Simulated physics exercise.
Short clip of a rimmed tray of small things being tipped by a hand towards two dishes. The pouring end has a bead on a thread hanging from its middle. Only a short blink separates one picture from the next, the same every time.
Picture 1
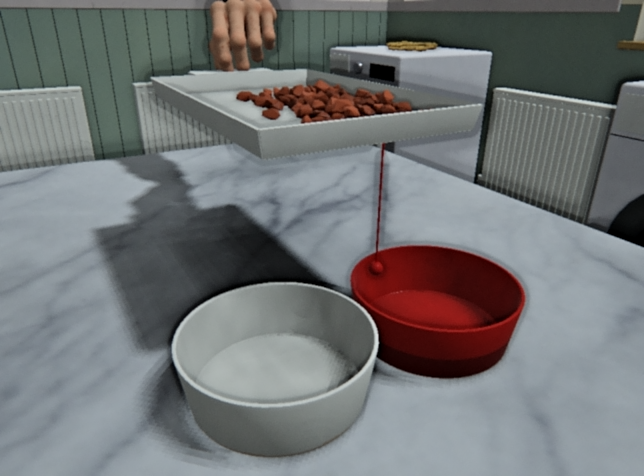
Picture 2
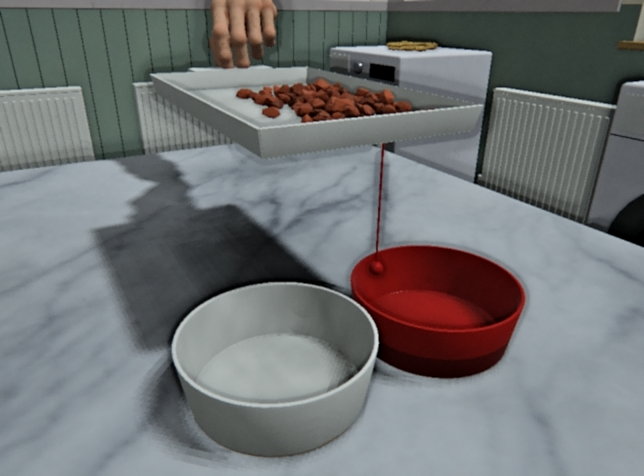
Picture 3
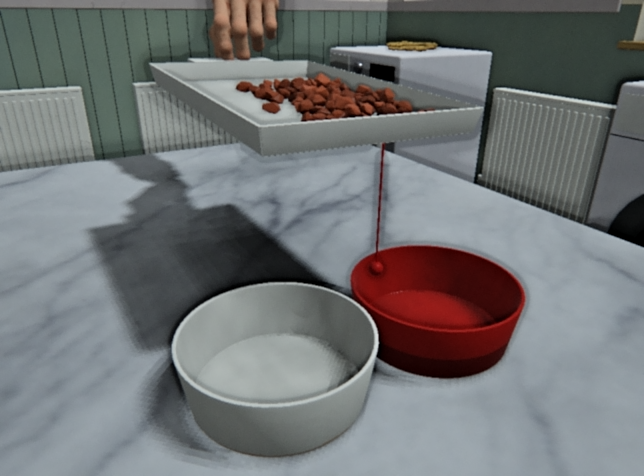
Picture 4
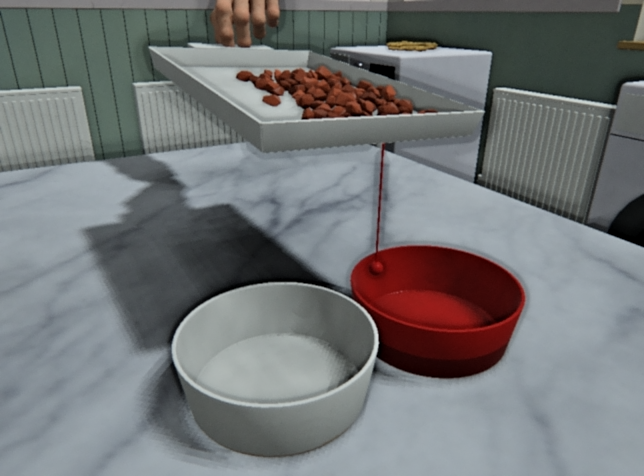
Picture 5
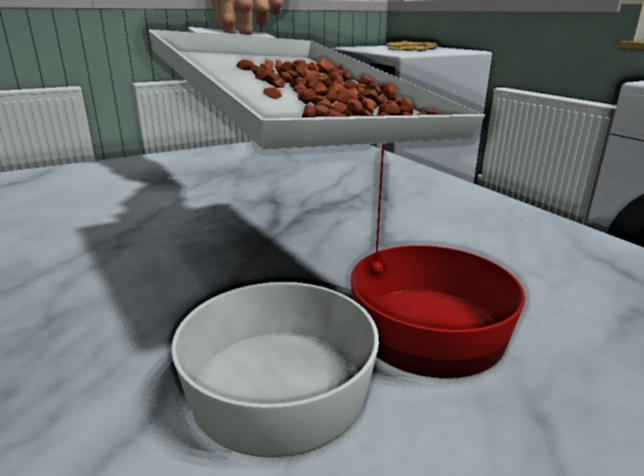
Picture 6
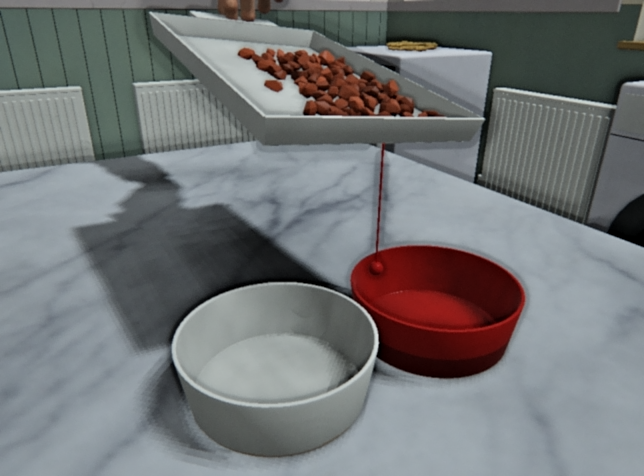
In a kitchen with green panelled walls and white radiators, a fixed, slightly raised view looks across a pale marble worktop. A shallow whitish tray of reddish-brown lumps hangs above a white dish at left and a red dish at right, with a red bead on a thread beneath it. A hand at the back slowly raises the tray's far left side, tilting it a little towards the right corner, while the lumps barely shift.
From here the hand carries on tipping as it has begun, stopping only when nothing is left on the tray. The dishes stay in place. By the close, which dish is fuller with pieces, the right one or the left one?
The right one.
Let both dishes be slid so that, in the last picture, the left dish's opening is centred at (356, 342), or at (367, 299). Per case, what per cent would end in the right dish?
It would be near 100 per cent first and near 70 per cent second.
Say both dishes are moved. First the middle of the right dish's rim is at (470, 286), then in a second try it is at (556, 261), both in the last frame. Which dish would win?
Try 1 - the dish at right, try 2 - the dish at left.
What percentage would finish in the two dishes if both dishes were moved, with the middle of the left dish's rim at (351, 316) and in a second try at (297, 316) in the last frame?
About 100 % and 90 %.
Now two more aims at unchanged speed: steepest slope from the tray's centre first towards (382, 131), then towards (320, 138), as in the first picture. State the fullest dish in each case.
First the dish on the right, then the dish on the left.
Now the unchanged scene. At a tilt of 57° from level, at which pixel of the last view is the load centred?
Centre estimate: (401, 61).
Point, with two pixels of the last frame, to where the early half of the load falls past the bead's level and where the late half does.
Near (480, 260) to start, and near (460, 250) afterwards.
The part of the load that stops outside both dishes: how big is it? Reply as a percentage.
Roughly 10 per cent.
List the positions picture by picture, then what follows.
The first frame shows corners of the pouring end at (262, 128) and (476, 104), level; middle of the load at (333, 105), bits of crushed brick; left dish at (327, 420); right dish at (496, 347); bead on its thread at (376, 268).
The second frame shows corners of the pouring end at (262, 127) and (476, 105), level; middle of the load at (333, 104).
The third frame shows corners of the pouring end at (263, 124) and (476, 107), tipped barely, lowest at the right corner; middle of the load at (333, 100).
The fourth frame shows corners of the pouring end at (265, 121) and (477, 110), tipped a little, lowest at the right corner; middle of the load at (334, 95).
The fifth frame shows corners of the pouring end at (266, 117) and (478, 114), tipped a little, lowest at the right corner; middle of the load at (335, 90).
The sixth frame shows corners of the pouring end at (268, 114) and (478, 117), tipped a little, lowest at the right corner; middle of the load at (336, 85); left dish at (327, 420); right dish at (496, 347).
Soon, tray tipped steeply; all on the tray.
A while on, tray tipped right over; about a quarter on the tray; about two thirds in the right dish; a small part outside both; a small part in the air.
Towards the end, tray tipped past a quarter turn; nearly all in the right dish; a small part outside both.
Finally, tray tipped past a quarter turn; none in the left dish; nearly all in the right dish; a small part outside both.
